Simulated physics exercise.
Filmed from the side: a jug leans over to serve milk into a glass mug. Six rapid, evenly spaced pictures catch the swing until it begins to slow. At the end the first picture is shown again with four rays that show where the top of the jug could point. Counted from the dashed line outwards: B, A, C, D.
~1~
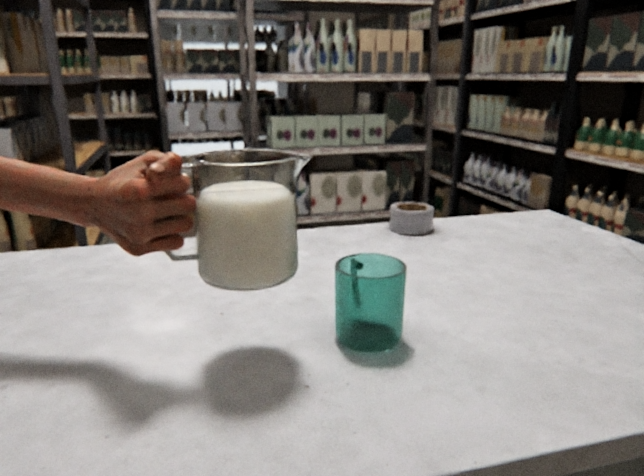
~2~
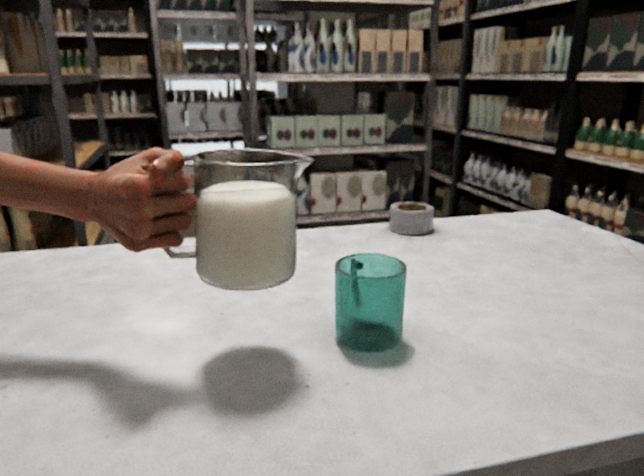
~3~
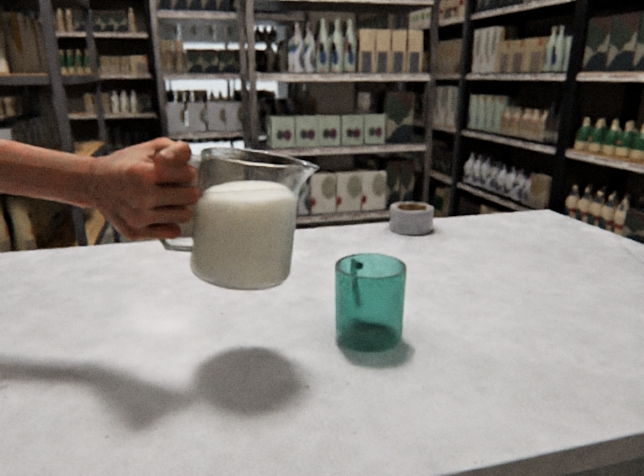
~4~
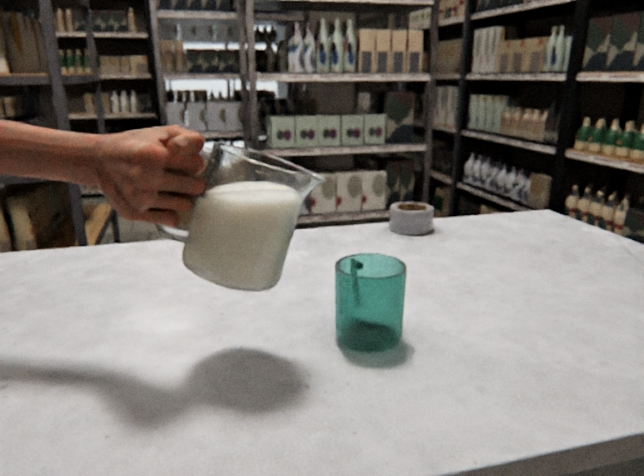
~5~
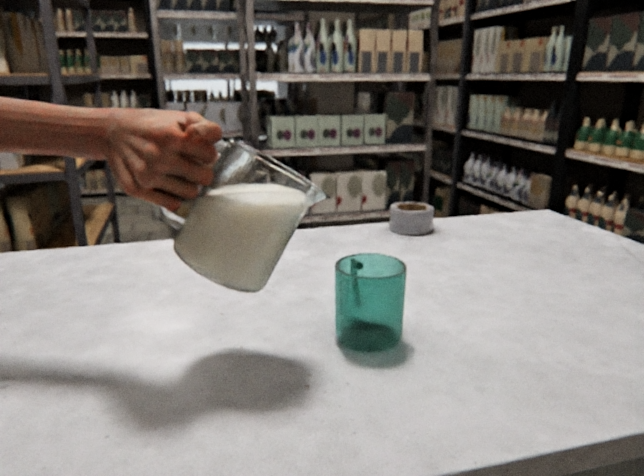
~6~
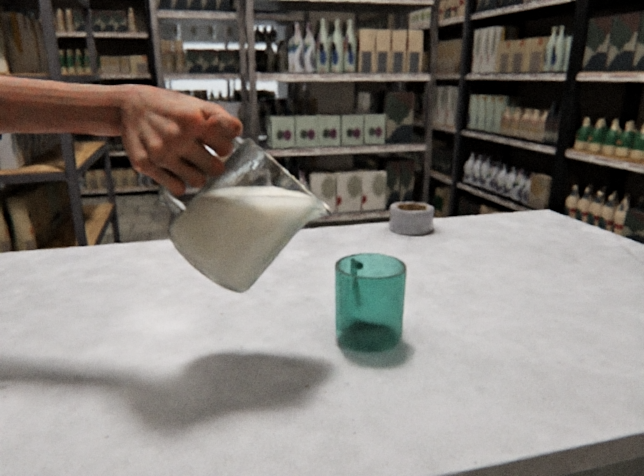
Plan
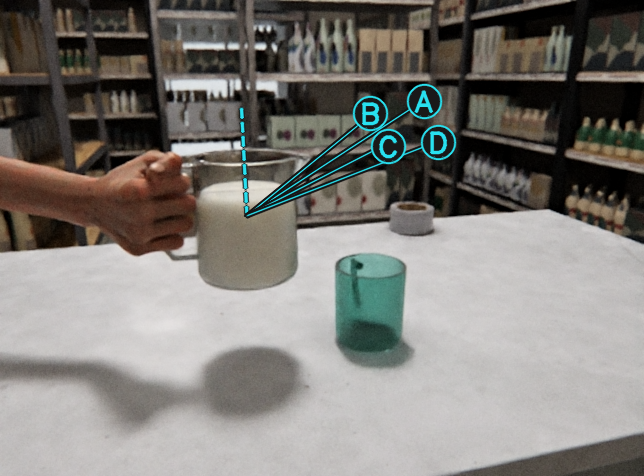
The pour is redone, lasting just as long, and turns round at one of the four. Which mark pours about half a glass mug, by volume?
A works best here.
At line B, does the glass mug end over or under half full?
Under half.
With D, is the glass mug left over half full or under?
Over half.
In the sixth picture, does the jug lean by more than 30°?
Yes, it does.
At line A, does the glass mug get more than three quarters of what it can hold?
No.
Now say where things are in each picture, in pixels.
The first picture shows upright, lip at (309, 157); rim of the glass mug round (371, 265); nothing has left yet.
The second picture shows tipped about 2°, lip at (311, 159); nothing has left yet.
The third picture shows tipped about 9°, lip at (317, 167); nothing has left yet.
The fourth picture shows tipped about 19°, lip at (323, 179); nothing has left yet.
The fifth picture shows tipped about 31°, lip at (328, 196); nothing has left yet.
The sixth picture shows tipped about 43°, lip at (329, 213); nothing has left yet.
In cyan, A at (409, 109); B at (357, 125); C at (371, 151); D at (422, 147).
Choosing A, the glass mug ends with about 47 % of what it can hold.
Choosing B, the glass mug ends with about 31 % of what it can hold.
Choosing C, the glass mug ends with about 65 % of what it can hold.
Choosing D, the glass mug ends with about 80 % of what it can hold; 3 % of the milk is spilt.
